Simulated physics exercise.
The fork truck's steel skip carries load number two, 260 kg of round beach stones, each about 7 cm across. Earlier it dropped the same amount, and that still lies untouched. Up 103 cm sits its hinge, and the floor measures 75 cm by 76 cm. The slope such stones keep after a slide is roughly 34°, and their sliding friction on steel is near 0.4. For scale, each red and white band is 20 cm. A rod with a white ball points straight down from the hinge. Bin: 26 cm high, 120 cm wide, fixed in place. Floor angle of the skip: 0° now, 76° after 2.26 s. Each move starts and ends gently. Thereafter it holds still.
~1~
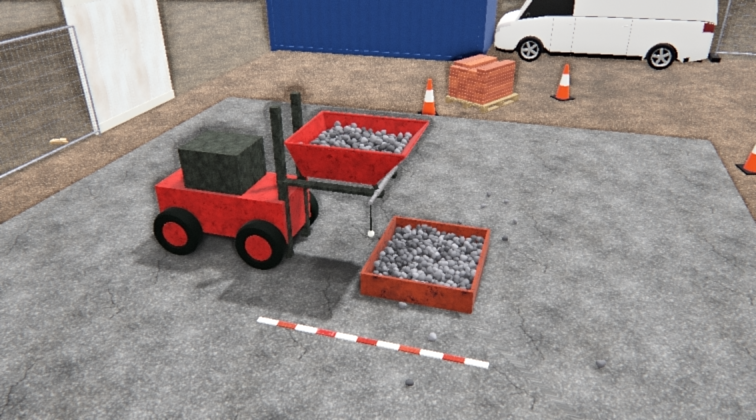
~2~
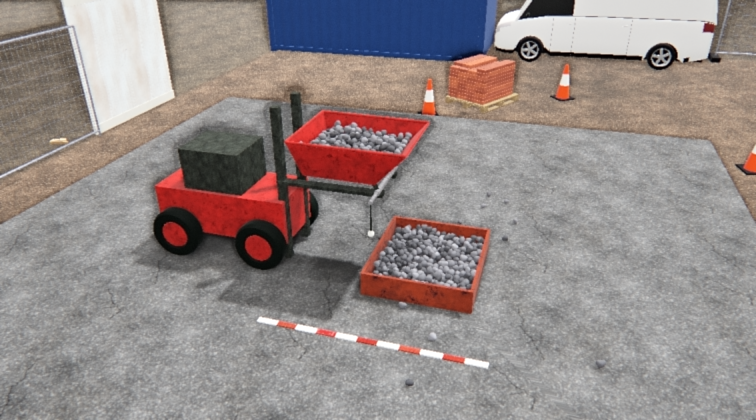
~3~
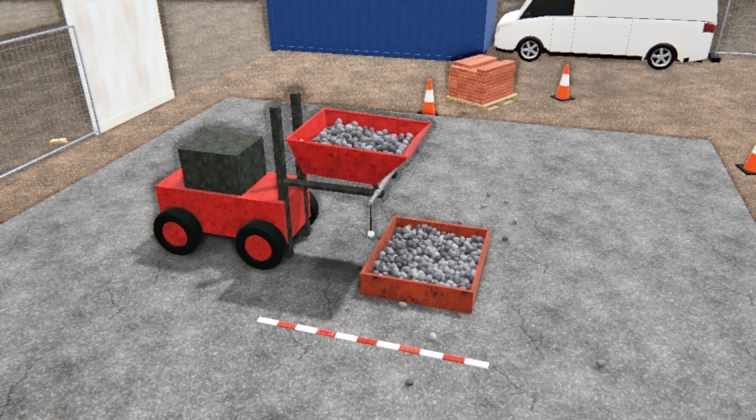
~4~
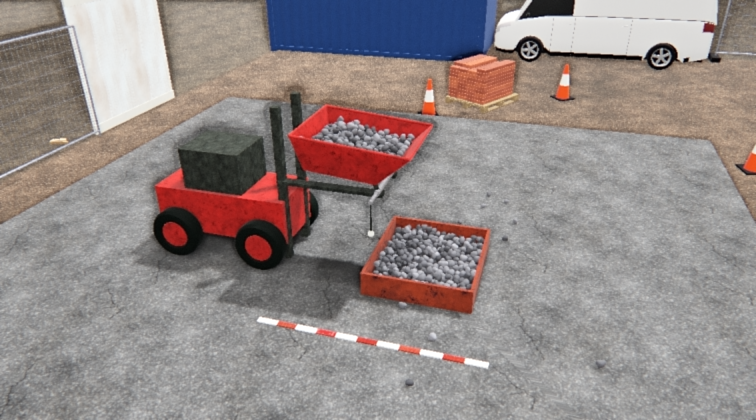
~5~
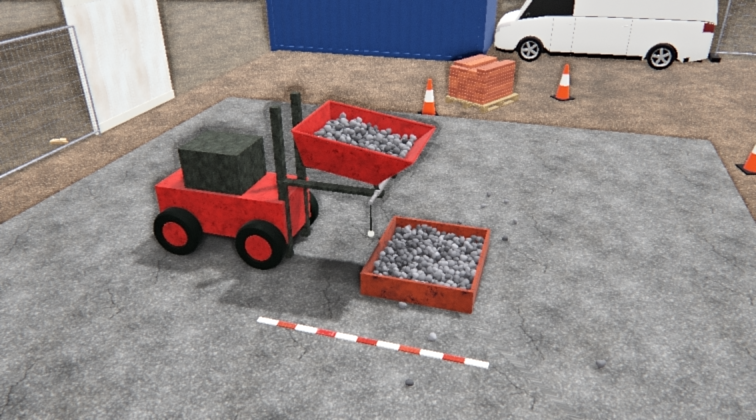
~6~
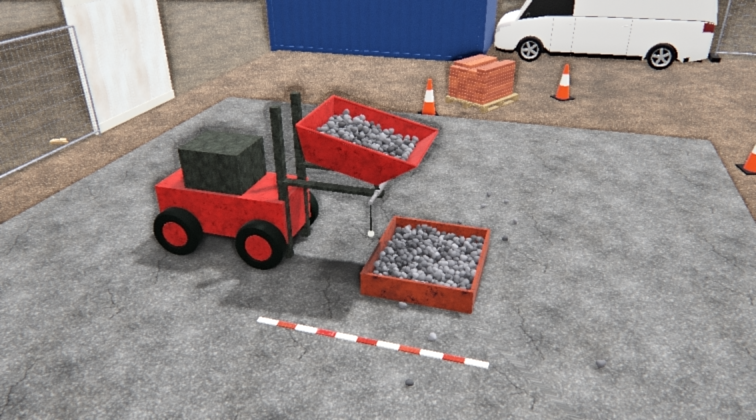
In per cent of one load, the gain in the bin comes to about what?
About 34 out of 100.
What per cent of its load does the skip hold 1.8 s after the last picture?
About 15 per cent is held.
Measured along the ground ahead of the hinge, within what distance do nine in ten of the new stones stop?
I'd say close to 180 centimetres ahead of it.
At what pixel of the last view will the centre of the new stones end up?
Centre at roughly (500, 276).
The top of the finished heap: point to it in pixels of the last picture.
Look near (466, 252).
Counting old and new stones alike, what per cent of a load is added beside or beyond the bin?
About 65 per cent.
Then, 1.1 s after the last picture the floor is at 64°; in per cent of one load, 94 in the skip, 104 in the bin, 2 beside or beyond the bin; the foremost stones are at (501, 260).
Then, 1.8 s after the last picture the floor is at 76°; in per cent of one load, 13 in the skip, 143 in the bin, 44 beside or beyond the bin; the foremost stones are at (562, 286).
Then, 2.1 s after the last picture the floor is at 76°; in per cent of one load, 0 in the skip, 140 in the bin, 60 beside or beyond the bin; the foremost stones are at (604, 293).
Then, 4.5 s after the last picture the floor is at 76°; in per cent of one load, 0 in the skip, 132 in the bin, 68 beside or beyond the bin; the foremost stones are at (653, 269). Net gain in the bin, 34.
